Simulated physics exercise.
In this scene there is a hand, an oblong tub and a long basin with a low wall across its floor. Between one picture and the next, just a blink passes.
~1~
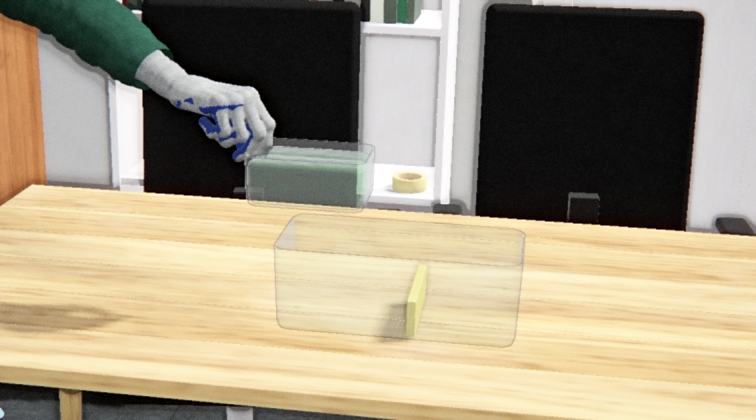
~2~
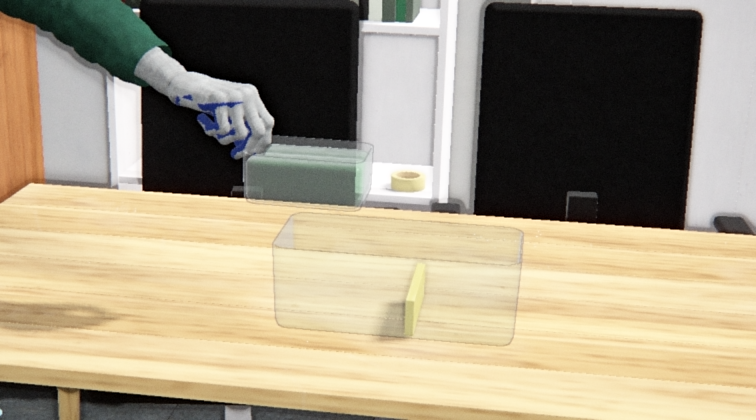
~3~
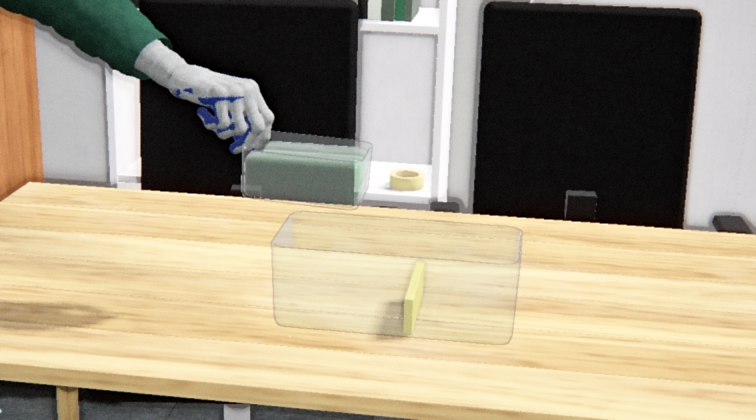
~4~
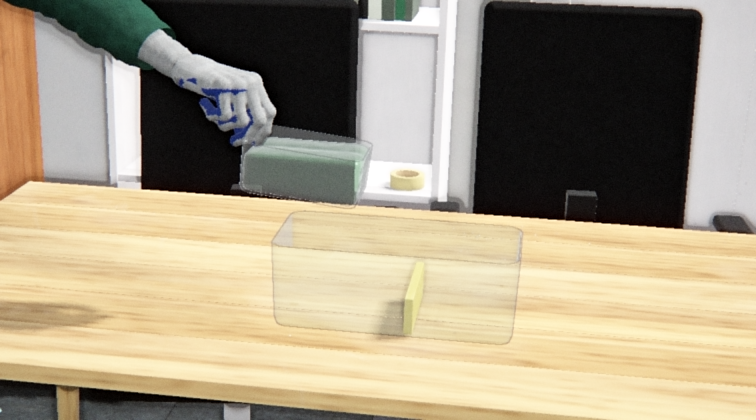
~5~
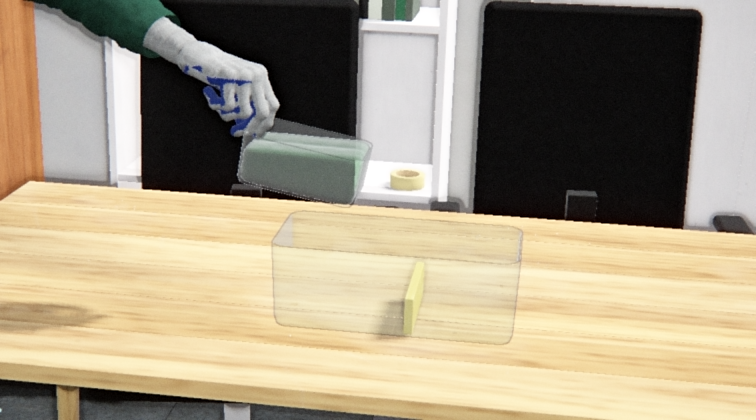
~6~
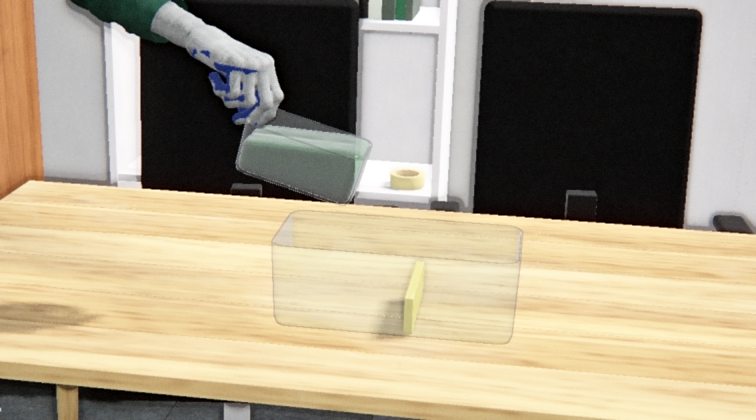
The footage shows a gloved hand holding a clear oblong tub of greenish liquid above a wooden table, gradually tilting it down to the right over a clear long basin with a low yellow wall across its floor.
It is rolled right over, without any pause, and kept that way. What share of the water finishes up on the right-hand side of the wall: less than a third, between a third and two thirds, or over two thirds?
Over two thirds.
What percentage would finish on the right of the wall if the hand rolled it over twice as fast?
Roughly 70 in a hundred.
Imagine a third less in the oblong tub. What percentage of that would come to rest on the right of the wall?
That share would be some 85 parts in a hundred.
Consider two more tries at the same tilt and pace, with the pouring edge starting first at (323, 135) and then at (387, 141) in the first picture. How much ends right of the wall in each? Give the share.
Start one gives some 45 %, start two some 75 %.
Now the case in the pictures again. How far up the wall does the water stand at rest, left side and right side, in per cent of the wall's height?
Left 10 per cent, right 70.
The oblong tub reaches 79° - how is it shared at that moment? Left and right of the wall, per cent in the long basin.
Left 5, right 15.
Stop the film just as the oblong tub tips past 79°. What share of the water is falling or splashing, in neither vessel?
It's close to 50 %.
A moment on, the oblong tub is tipped on its side and 34 per cent is still to pour, 4 is left of the wall and 13 right of it.
Next, the oblong tub is tipped right over and 2 per cent is still to pour, 6 is left of the wall and 74 right of it.
Then the oblong tub is tipped right over and 0 per cent is still to pour, 14 is left of the wall and 78 right of it.
Later the oblong tub is tipped right over and 0 per cent is still to pour, 15 is left of the wall and 77 right of it.
Finally, 15 per cent lies left of the wall, 77 right of it and 8 outside.
